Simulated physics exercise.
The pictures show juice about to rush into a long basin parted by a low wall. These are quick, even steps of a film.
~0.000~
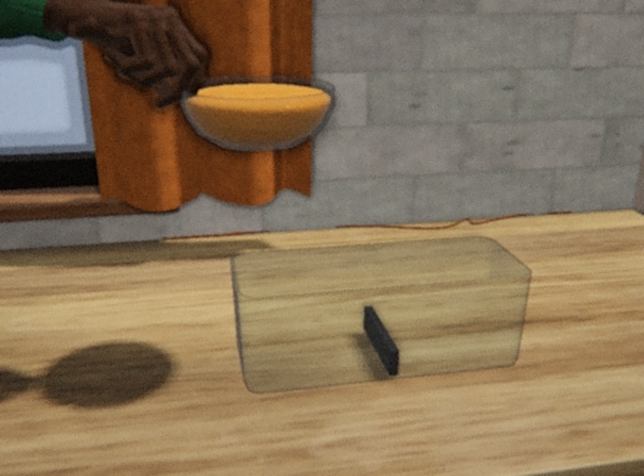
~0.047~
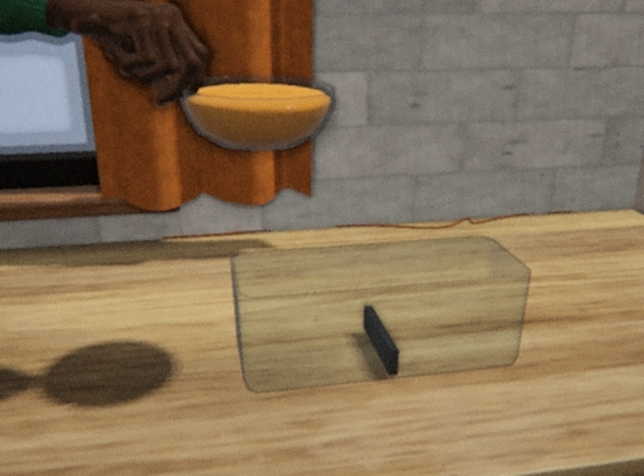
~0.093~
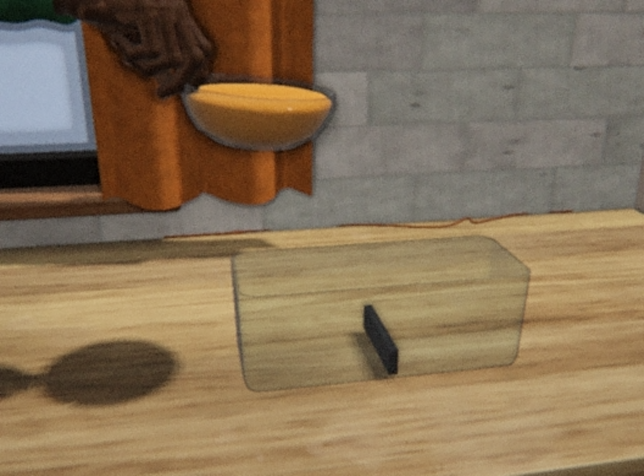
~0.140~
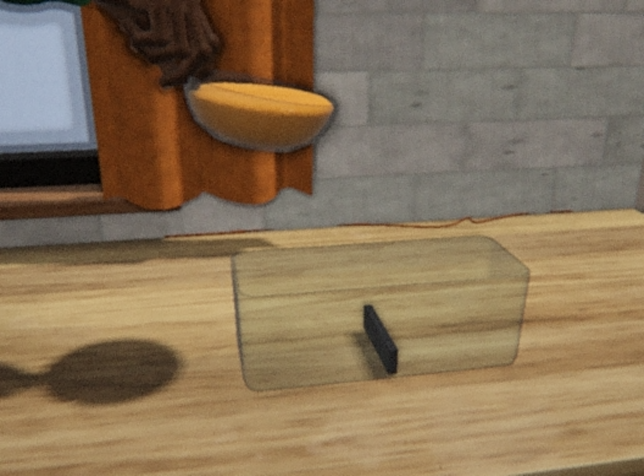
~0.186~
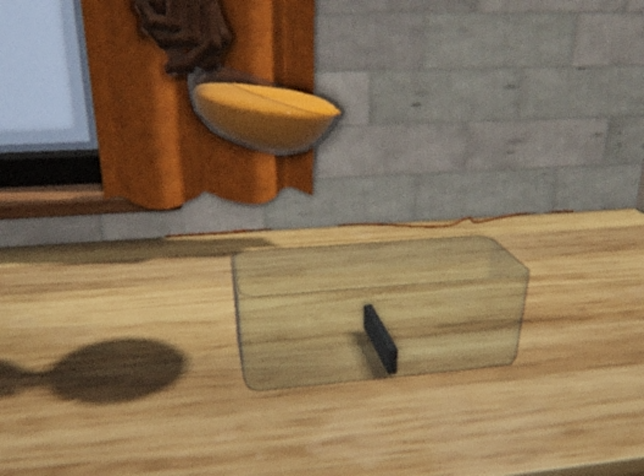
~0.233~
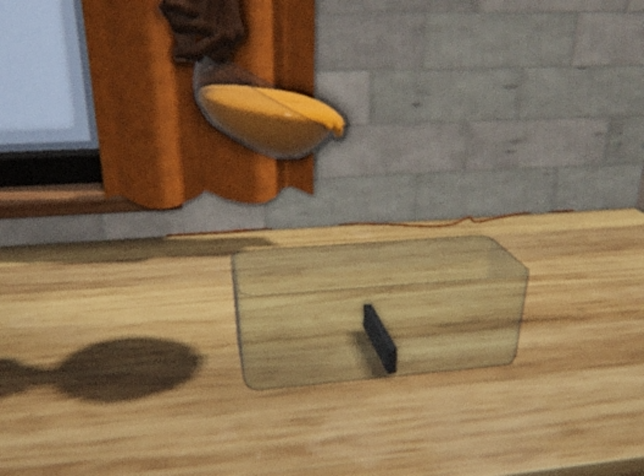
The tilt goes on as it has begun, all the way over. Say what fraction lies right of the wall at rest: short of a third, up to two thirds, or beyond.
It comes to from a third to two thirds.
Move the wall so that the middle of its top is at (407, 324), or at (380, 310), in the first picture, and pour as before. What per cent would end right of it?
The first gives 15 %, the second 50 %.
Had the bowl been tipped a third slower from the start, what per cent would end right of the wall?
Near 60 %.
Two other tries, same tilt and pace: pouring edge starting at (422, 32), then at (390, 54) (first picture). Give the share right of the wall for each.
About 70 and 65 per cent.
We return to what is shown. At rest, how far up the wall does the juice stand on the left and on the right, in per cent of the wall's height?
Left: 40 %. Right: 50 %.
A moment on, the bowl is tipped on its side and 9 per cent is still to pour, 5 is left of the wall and 24 right of it.
Next, the bowl is tipped on its side and 0 per cent is still to pour, 37 is left of the wall and 54 right of it.
Then the bowl is tipped on its side and 0 per cent is still to pour, 42 is left of the wall and 50 right of it.
Later the bowl is tipped on its side and 0 per cent is still to pour, 43 is left of the wall and 50 right of it.
Finally, 43 per cent lies left of the wall, 50 right of it and 7 outside.
